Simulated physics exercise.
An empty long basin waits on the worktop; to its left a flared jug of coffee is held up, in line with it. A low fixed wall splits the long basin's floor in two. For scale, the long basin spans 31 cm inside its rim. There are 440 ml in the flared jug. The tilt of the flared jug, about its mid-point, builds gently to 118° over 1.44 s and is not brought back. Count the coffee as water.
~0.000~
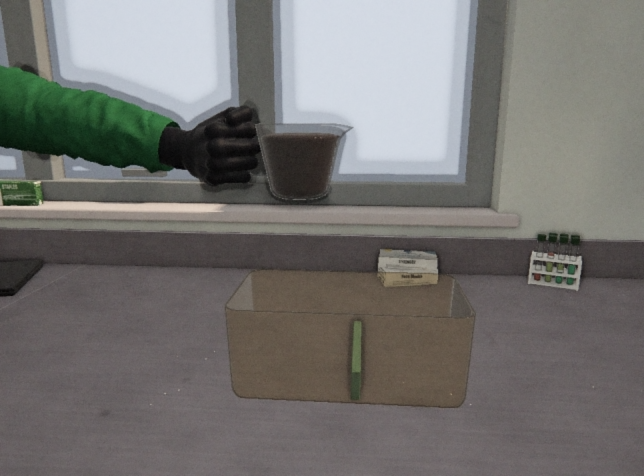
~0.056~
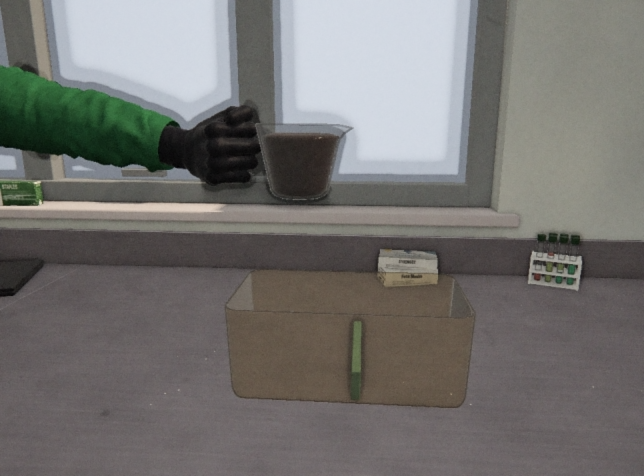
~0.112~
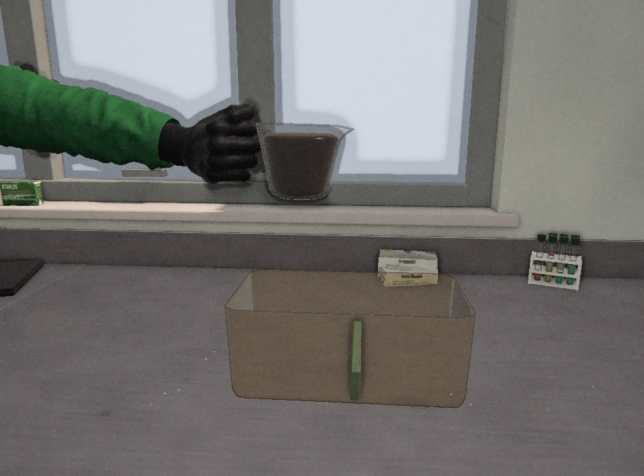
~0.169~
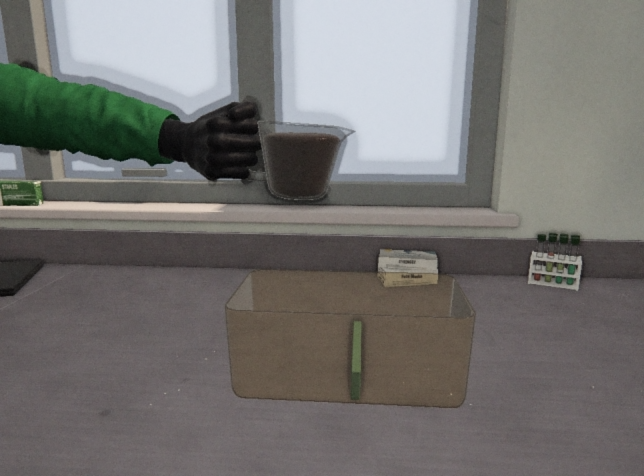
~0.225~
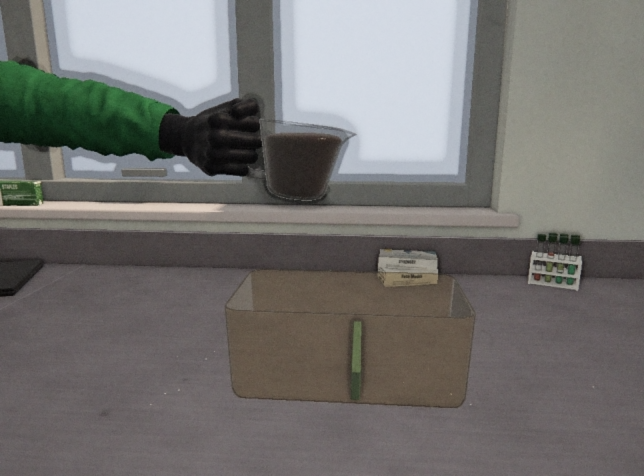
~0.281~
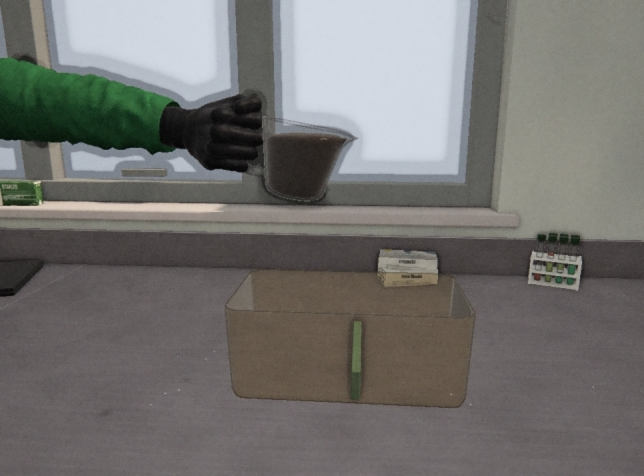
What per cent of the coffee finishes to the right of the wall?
About 91 per cent.
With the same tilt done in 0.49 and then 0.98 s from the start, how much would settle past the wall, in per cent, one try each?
In turn about 75 and 90 per cent.
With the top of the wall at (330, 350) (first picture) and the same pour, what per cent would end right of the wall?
In that case some 90 per cent.
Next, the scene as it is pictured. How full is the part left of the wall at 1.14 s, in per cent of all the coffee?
Near 4 in a hundred.
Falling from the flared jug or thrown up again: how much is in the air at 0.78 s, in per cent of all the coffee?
Some 26 per cent.
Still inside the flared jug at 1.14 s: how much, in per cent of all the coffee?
About 4 per cent.
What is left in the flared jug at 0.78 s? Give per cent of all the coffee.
About 60 per cent.
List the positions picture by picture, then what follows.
In the first frame, tilt 0°; pouring edge (354, 126); surface from (263, 135) to (340, 136); the long basin's rim runs from (239, 288) to (464, 295); the wall's top is at (357, 345).
In the second frame, tilt 0°; pouring edge (354, 127); surface from (263, 135) to (340, 136).
In the third frame, tilt 2°; pouring edge (355, 128); surface from (263, 135) to (340, 136).
In the fourth frame, tilt 4°; pouring edge (356, 130); surface from (265, 135) to (341, 137).
In the fifth frame, tilt 7°; pouring edge (357, 133); surface from (266, 136) to (343, 138).
In the sixth frame, tilt 11°; pouring edge (359, 137); surface from (267, 136) to (347, 138).
Then, 0.78 s in, the tilt is 67° and 60 per cent is still to pour, 0 is left of the wall and 14 right of it.
Then, 1.14 s in, the tilt is 106° and 4 per cent is still to pour, 4 is left of the wall and 82 right of it.
Then, 1.52 s in, the tilt is 118° and 0 per cent is still to pour, 8 is left of the wall and 91 right of it.
Then, 1.94 s in, the tilt is 118° and 0 per cent is still to pour, 8 is left of the wall and 91 right of it.
Finally, 8 per cent lies left of the wall, 91 right of it and 1 outside.
